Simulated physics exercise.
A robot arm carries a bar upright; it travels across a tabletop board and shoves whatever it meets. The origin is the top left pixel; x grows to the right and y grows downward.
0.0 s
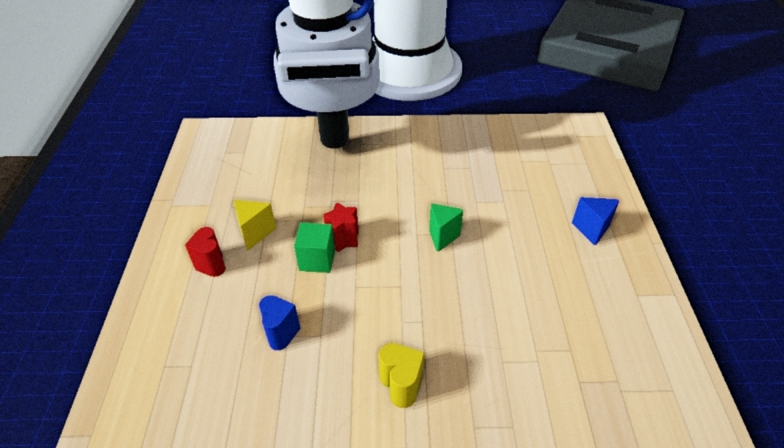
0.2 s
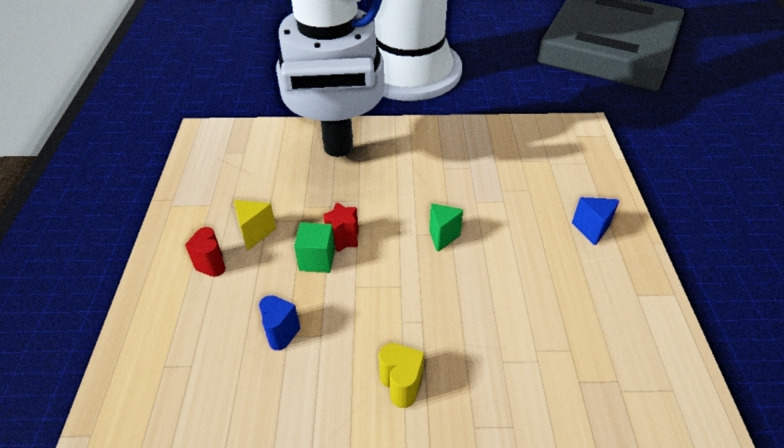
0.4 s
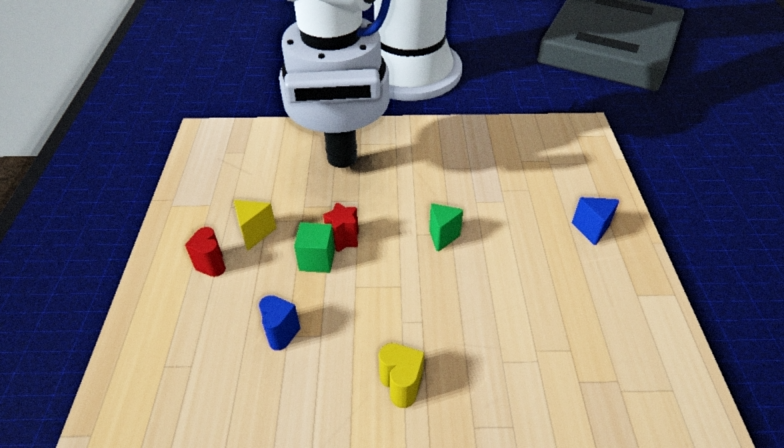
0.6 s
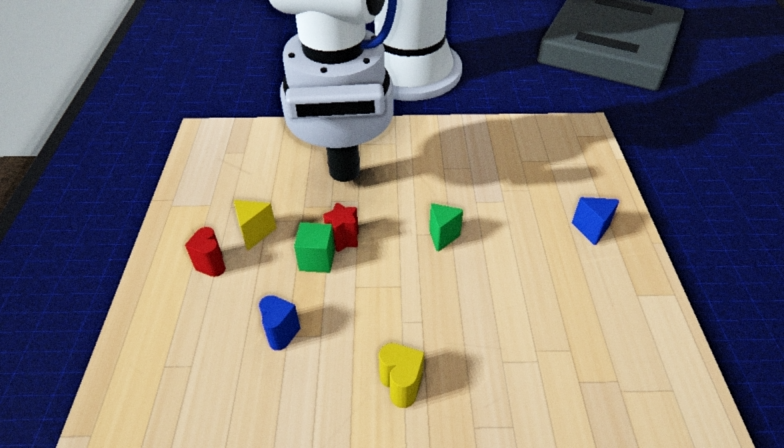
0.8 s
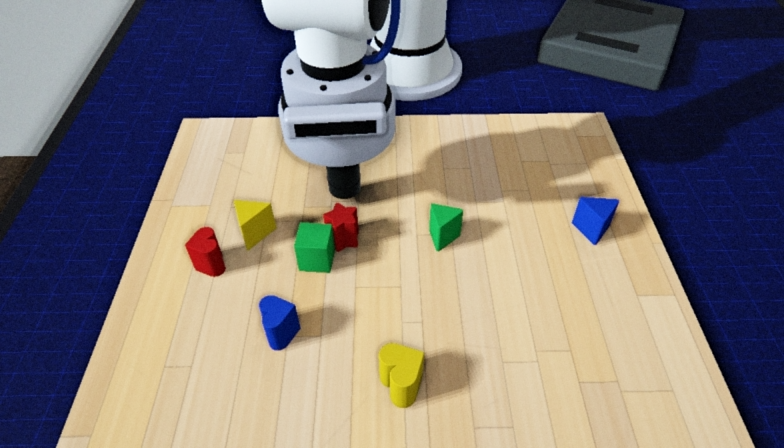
A white robot arm with a black tip reaches over a pale wooden board on a dark blue surface, seen from above at a fixed angle. Red, yellow, green and blue blocks lie scattered across the board, with a green block and red star close together left of centre. The arm moves slightly toward the viewer, its tip nearing the star, while every block stays still.
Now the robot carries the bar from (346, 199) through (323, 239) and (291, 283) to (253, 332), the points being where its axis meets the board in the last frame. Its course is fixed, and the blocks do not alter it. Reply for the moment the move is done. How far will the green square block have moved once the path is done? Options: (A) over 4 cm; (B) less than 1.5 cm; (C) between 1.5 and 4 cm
My pick is A.
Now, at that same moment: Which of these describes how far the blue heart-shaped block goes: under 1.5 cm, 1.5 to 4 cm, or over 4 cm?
I'd go with 1.5 to 4 cm for this block.
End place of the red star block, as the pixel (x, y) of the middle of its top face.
The answer is (341, 233).
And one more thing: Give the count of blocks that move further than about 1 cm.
Once the path ends, three or more blocks will have shifted.
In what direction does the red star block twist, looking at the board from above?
The turn is anti-clockwise.
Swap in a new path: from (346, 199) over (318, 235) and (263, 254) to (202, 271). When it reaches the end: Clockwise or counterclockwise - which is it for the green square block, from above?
Clockwise rotation.
The first path, step by step. One third of the way, bar at (321, 230); green square block at (311, 244), turned 40° clockwise; red star block at (342, 229), turned 65° anticlockwise.
Two thirds of the way, bar at (289, 273); green square block at (304, 282), turned 35° anticlockwise; red star block at (341, 233), turned 95° anticlockwise.
At the end, bar at (250, 323); yellow triangular piece not moved; blue heart-shaped block at (269, 328), turned 65° anticlockwise; green square block at (303, 291), turned 65° anticlockwise; red star block at (341, 233), turned 95° anticlockwise.
